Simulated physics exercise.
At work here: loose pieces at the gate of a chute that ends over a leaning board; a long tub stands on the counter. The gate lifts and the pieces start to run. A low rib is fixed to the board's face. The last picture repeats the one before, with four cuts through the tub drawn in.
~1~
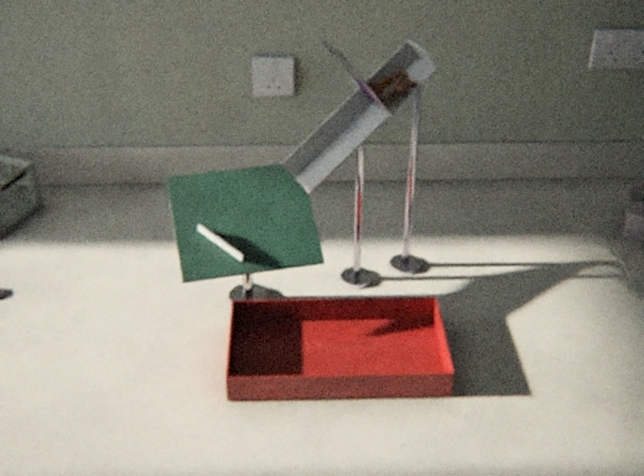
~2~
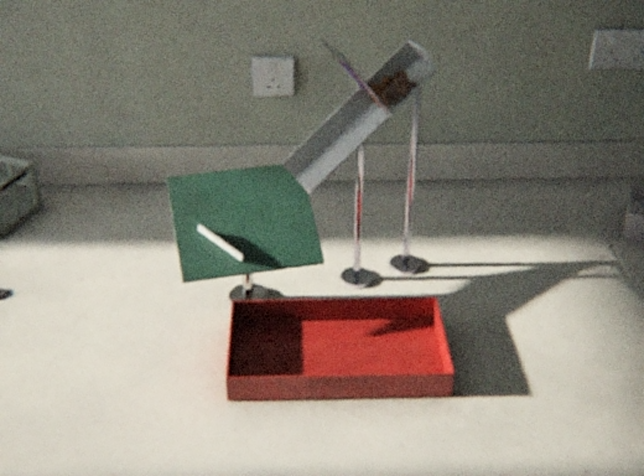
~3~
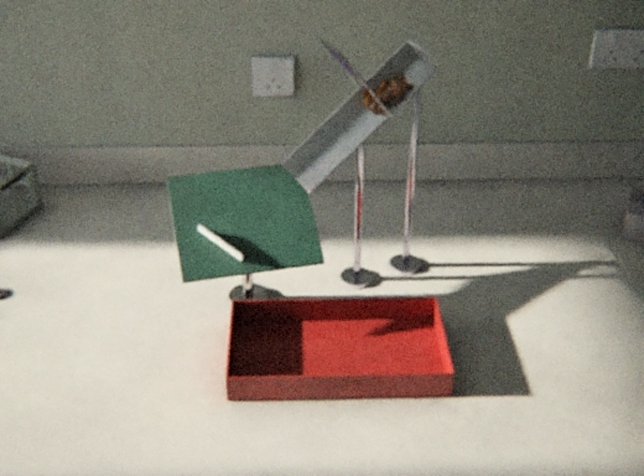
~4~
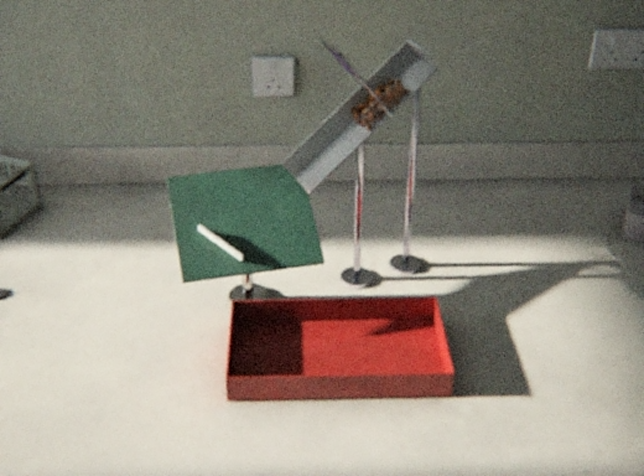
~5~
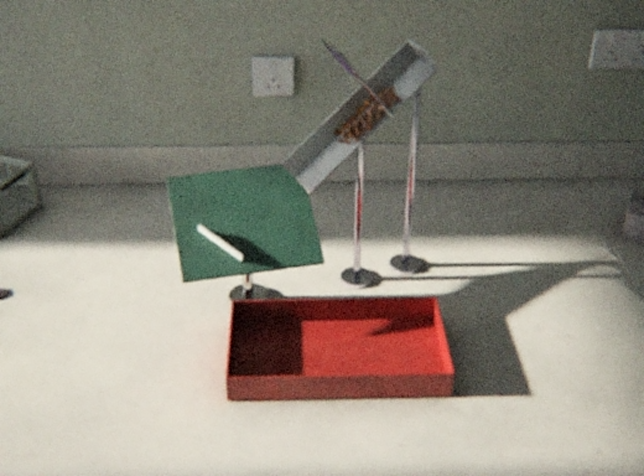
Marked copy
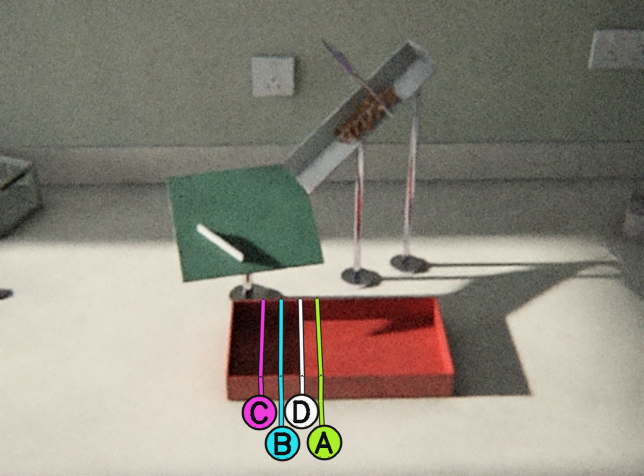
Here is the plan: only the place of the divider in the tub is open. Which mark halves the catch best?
The best line is C.
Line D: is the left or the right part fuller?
The left side.
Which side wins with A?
The left side.
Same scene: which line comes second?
That is line B.
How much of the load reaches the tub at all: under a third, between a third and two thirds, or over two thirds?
Over two thirds.
On the marked copy, line A crosses the front rim at (320, 376); line B crosses the front rim at (280, 377); line C crosses the front rim at (260, 377); line D crosses the front rim at (302, 376).
Choosing A, of what is caught, all on the left of the divider, none on the right.
Choosing B, of what is caught, most on the left of the divider, a small part on the right.
Choosing C, of what is caught, about half on the left of the divider, about half on the right.
Choosing D, of what is caught, nearly all on the left of the divider, a stray few on the right.
